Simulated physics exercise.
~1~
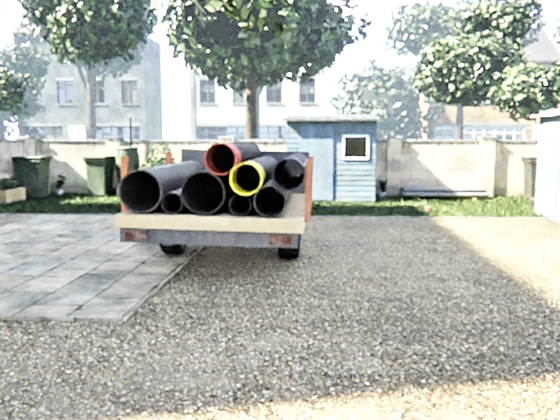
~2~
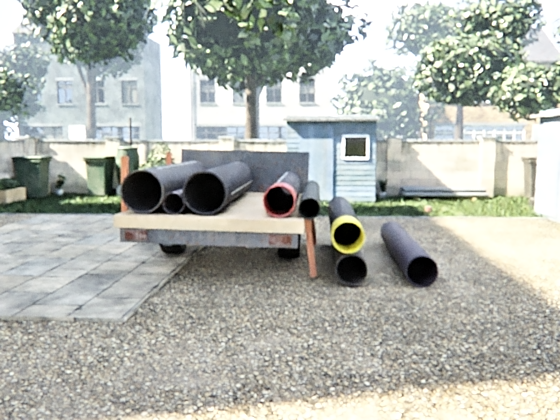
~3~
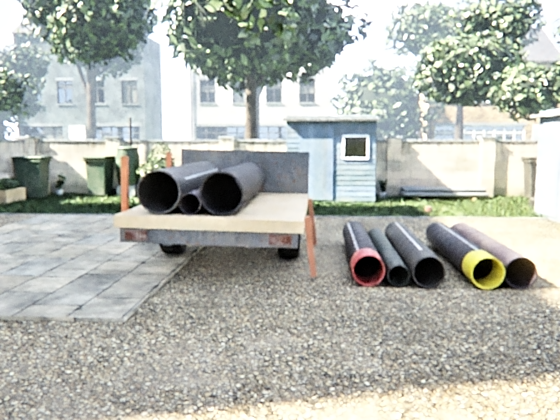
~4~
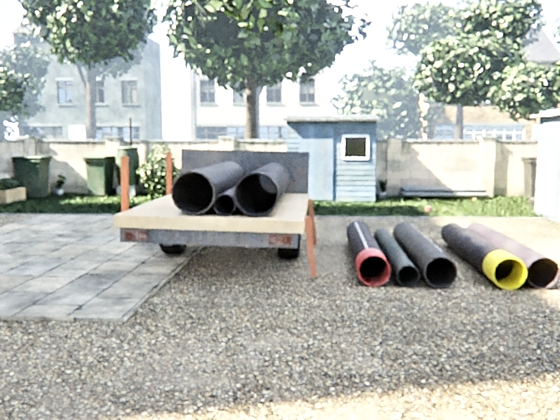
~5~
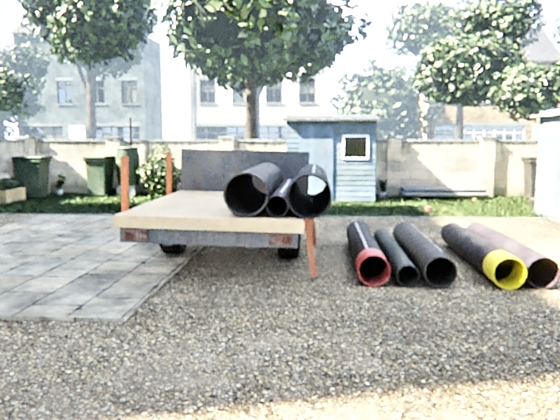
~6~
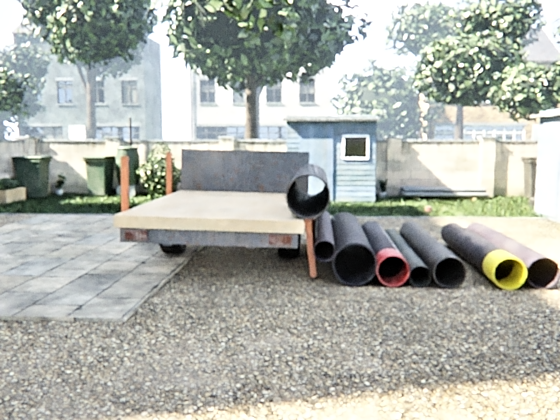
Steel pipes, one ringed red and one yellow, rolling right off a parked trailer onto gravel, leaving its deck almost empty.
